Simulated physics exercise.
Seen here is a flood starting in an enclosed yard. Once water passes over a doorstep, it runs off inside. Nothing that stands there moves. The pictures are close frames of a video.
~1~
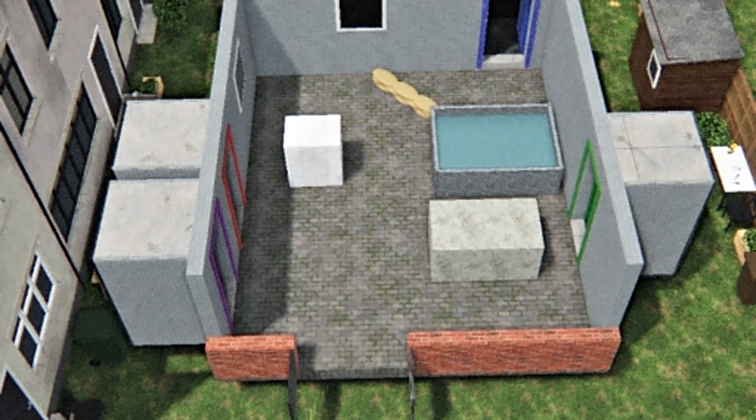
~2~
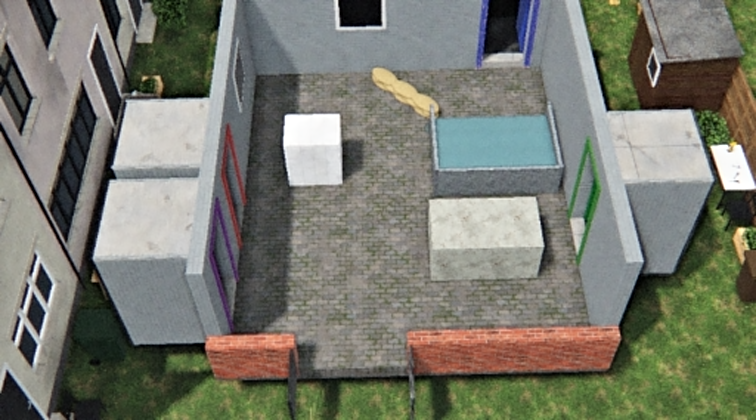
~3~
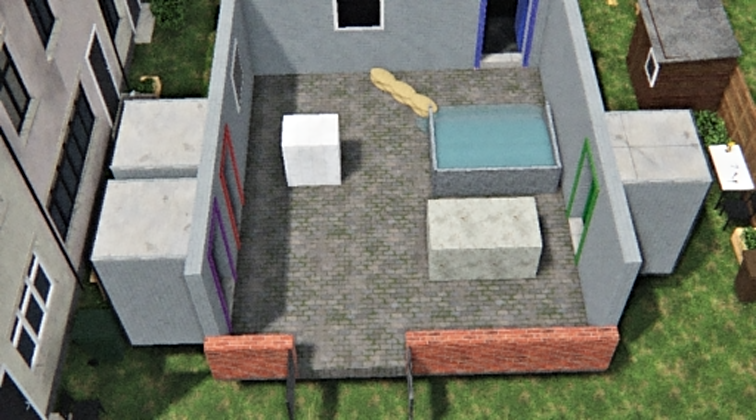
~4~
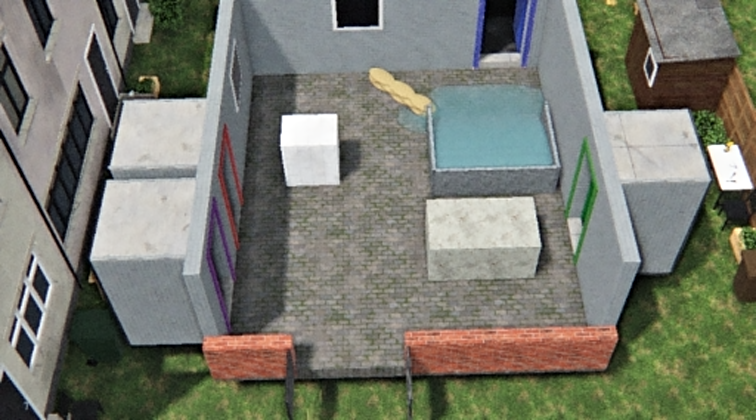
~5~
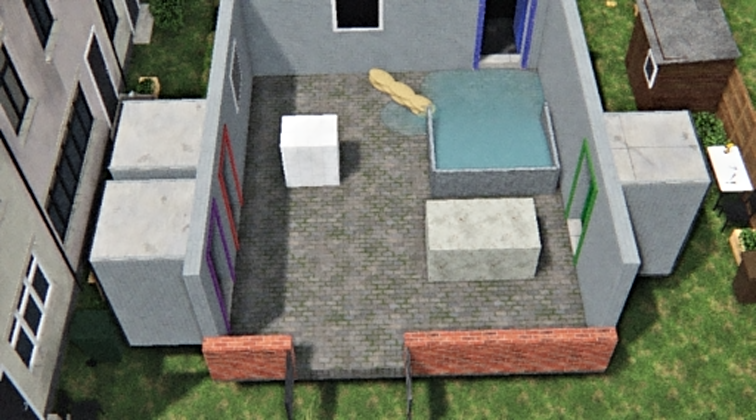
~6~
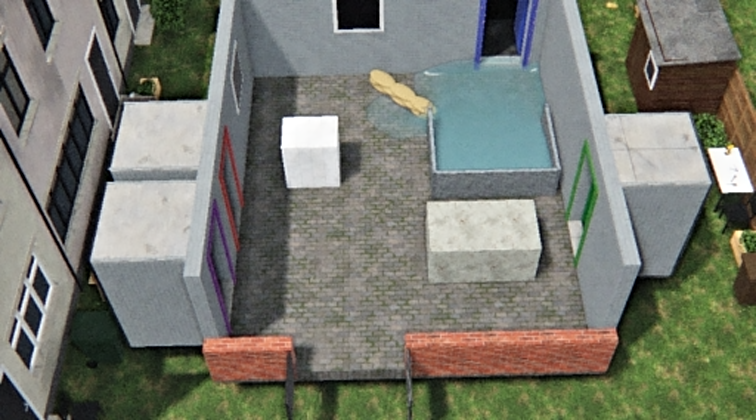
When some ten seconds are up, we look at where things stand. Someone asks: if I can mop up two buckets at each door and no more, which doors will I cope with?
The purple door: You will cope; the red door: You will cope; the green door: You will cope; the blue door: Too much for you.
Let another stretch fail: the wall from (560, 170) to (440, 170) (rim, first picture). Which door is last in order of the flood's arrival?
The blue door is last in line.
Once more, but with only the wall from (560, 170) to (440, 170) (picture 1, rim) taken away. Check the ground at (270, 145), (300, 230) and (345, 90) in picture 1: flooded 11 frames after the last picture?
Going in your order, I'd say still bare, then drenched, then still bare.
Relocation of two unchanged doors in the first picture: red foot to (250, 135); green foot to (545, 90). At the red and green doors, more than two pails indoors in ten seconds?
My reading: The red door exceeds the limit, the green door exceeds the limit.
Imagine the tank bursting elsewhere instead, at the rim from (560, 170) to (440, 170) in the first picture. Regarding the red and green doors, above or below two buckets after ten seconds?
Result - red: Beyond the limit; green: Beyond the limit.
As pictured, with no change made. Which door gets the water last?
I'd go with the one in purple.
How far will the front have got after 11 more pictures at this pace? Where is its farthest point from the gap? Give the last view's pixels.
Look around (263, 79).
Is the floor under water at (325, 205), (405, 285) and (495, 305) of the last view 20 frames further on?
Result, in the order given: Not wetted / not wetted / not wetted.
A moment on, water covers 20 % of the floor; the purple door not reached, the red door not reached, the green door not reached, the blue door far over two buckets in.
Next, water covers 30 % of the floor; the purple door not reached, the red door not reached, the green door not reached, the blue door far over two buckets in.
Then, water covers 35 % of the floor; the purple door not reached, the red door not reached, the green door wet at the sill, nothing in, the blue door far over two buckets in.
Later, water covers 50 % of the floor; the purple door wet at the sill, nothing in, the red door wet at the sill, nothing in, the green door wet at the sill, nothing in, the blue door far over two buckets in.
In the end, water covers 70 % of the floor; the purple door wet at the sill, nothing in, the red door wet at the sill, nothing in, the green door wet at the sill, nothing in, the blue door far over two buckets in.
